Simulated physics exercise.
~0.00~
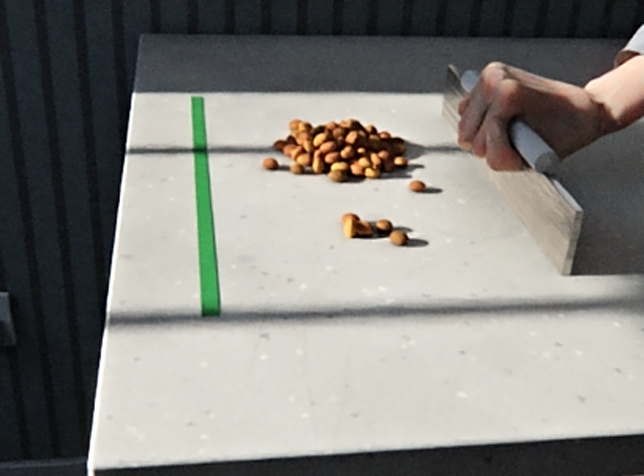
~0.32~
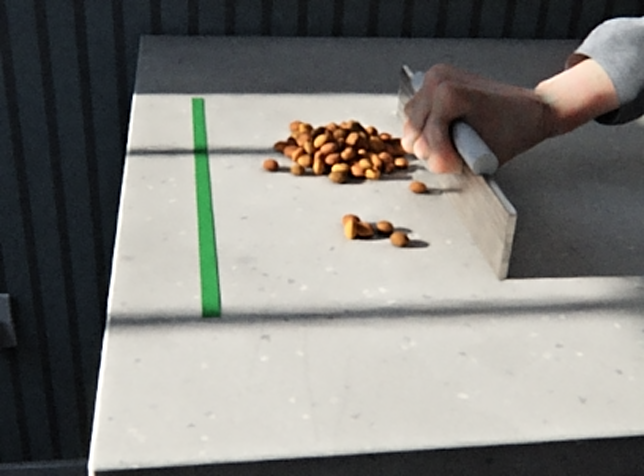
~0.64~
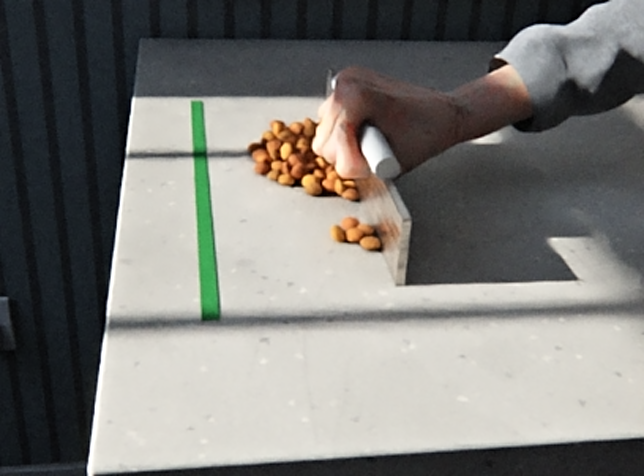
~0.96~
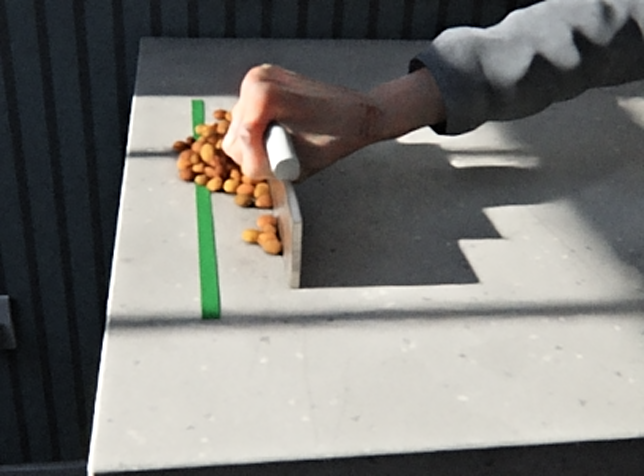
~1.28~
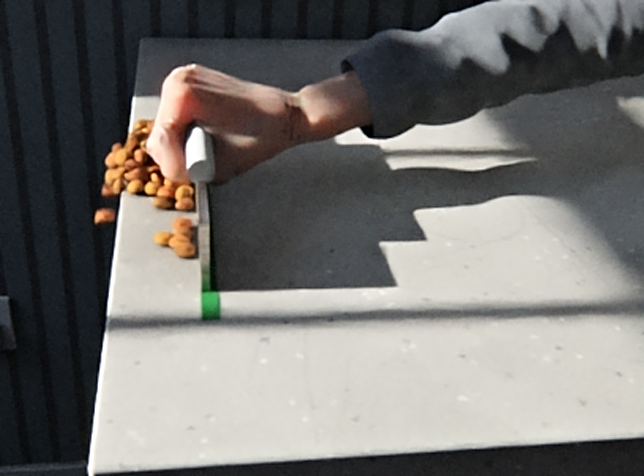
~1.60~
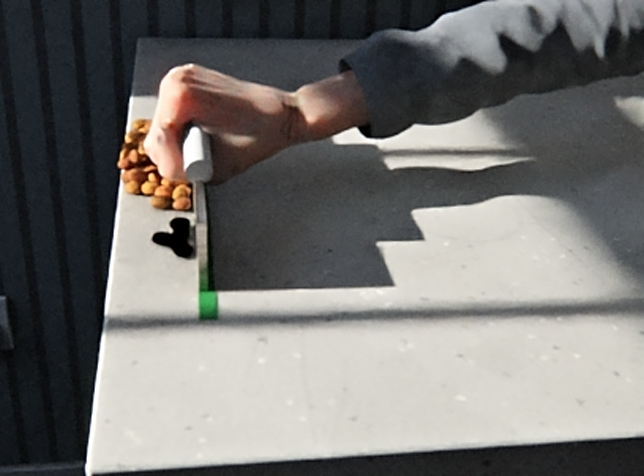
Tabletop, hand with scraper pushing two brown nugget piles left to green tape, far pile partly tumbling off, near one staying.
